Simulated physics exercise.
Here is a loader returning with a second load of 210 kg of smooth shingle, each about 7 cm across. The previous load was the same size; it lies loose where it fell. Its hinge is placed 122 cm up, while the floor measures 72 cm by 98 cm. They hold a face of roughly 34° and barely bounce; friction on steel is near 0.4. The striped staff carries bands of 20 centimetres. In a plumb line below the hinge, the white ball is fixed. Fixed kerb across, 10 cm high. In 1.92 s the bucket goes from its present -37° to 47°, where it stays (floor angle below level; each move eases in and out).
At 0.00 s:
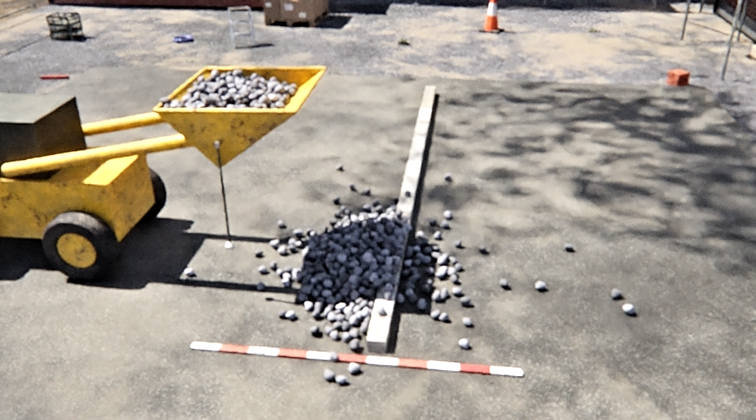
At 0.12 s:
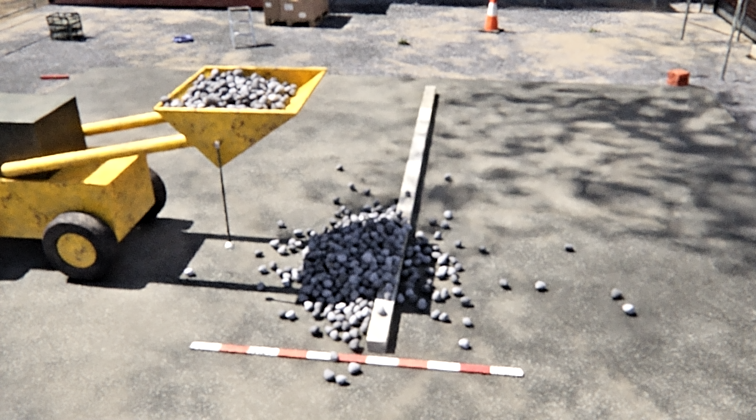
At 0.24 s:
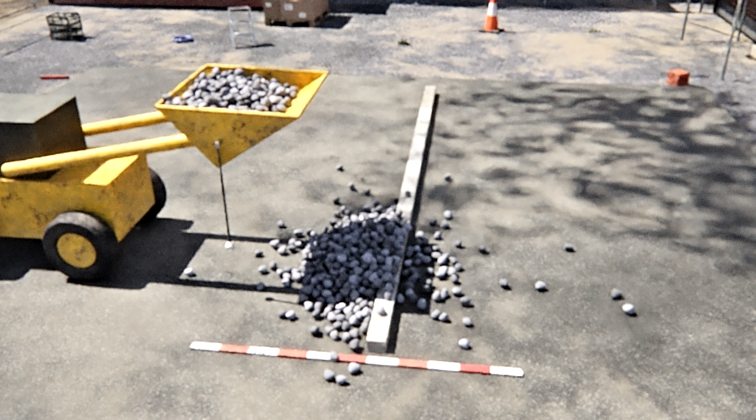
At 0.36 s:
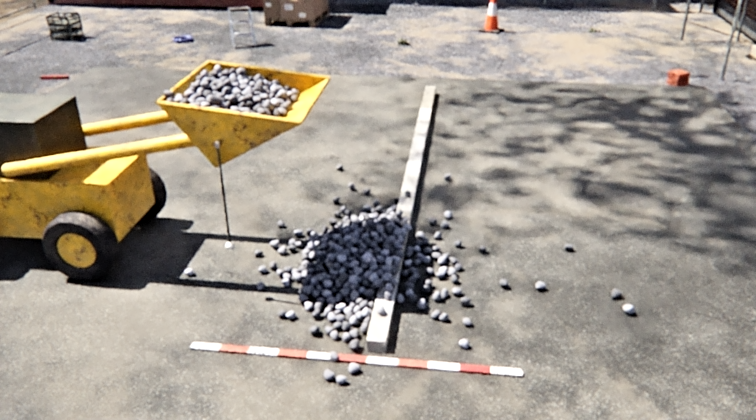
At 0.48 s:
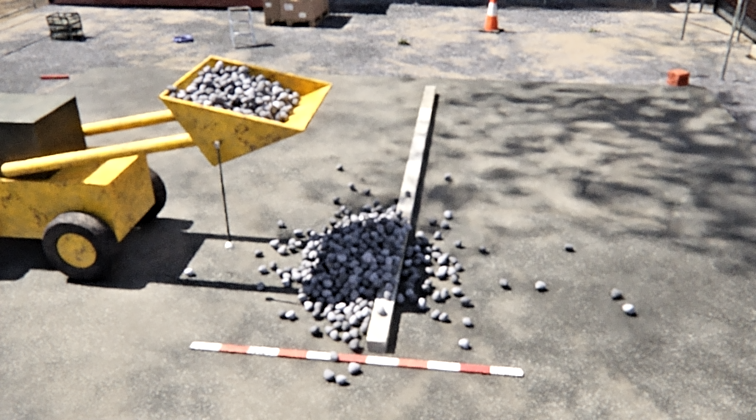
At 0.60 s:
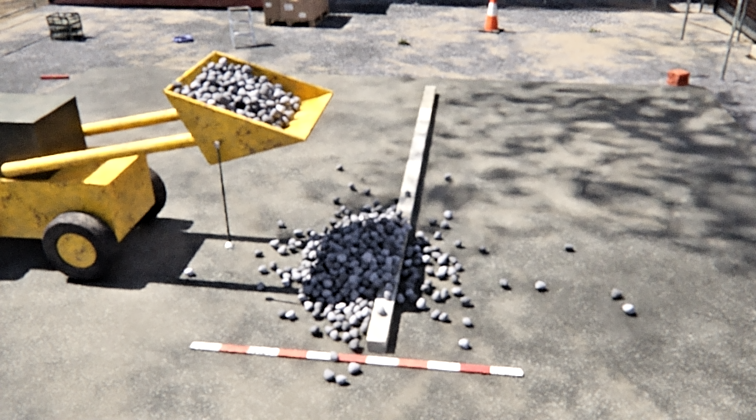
The clip opens on a yellow wheeled machine at left, its raised bucket full of grey stones, beside a loose pile lying mostly on the near side of a pale kerb. The bucket barely moves at first, then slowly tilts forward, its right edge lowering while the stones shift slightly inside.
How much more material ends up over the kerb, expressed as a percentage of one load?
About 3 per cent of a load more.
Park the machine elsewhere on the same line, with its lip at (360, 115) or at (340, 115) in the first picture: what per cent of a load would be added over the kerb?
Close to 65 per cent, followed by close to 40 per cent.
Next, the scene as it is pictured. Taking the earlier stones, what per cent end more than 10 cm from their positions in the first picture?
Roughly 15 percent.
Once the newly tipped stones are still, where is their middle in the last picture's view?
Roughly at pixel (333, 251).
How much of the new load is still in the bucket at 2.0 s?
0 %.
After 1.4 s the floor is at 34°; in per cent of one load, 81 in the bucket, 108 on this side of the kerb, 10 over the kerb; the foremost stones are at (534, 289).
After 2.0 s the floor is at 47°; in per cent of one load, 0 in the bucket, 188 on this side of the kerb, 11 over the kerb; the foremost stones are at (534, 289).
After 2.4 s the floor is at 47°; in per cent of one load, 0 in the bucket, 187 on this side of the kerb, 13 over the kerb; the foremost stones are at (533, 277).
After 4.8 s the floor is at 47°; in per cent of one load, 0 in the bucket, 186 on this side of the kerb, 14 over the kerb; the foremost stones are at (537, 276). Net gain over the kerb, 3.
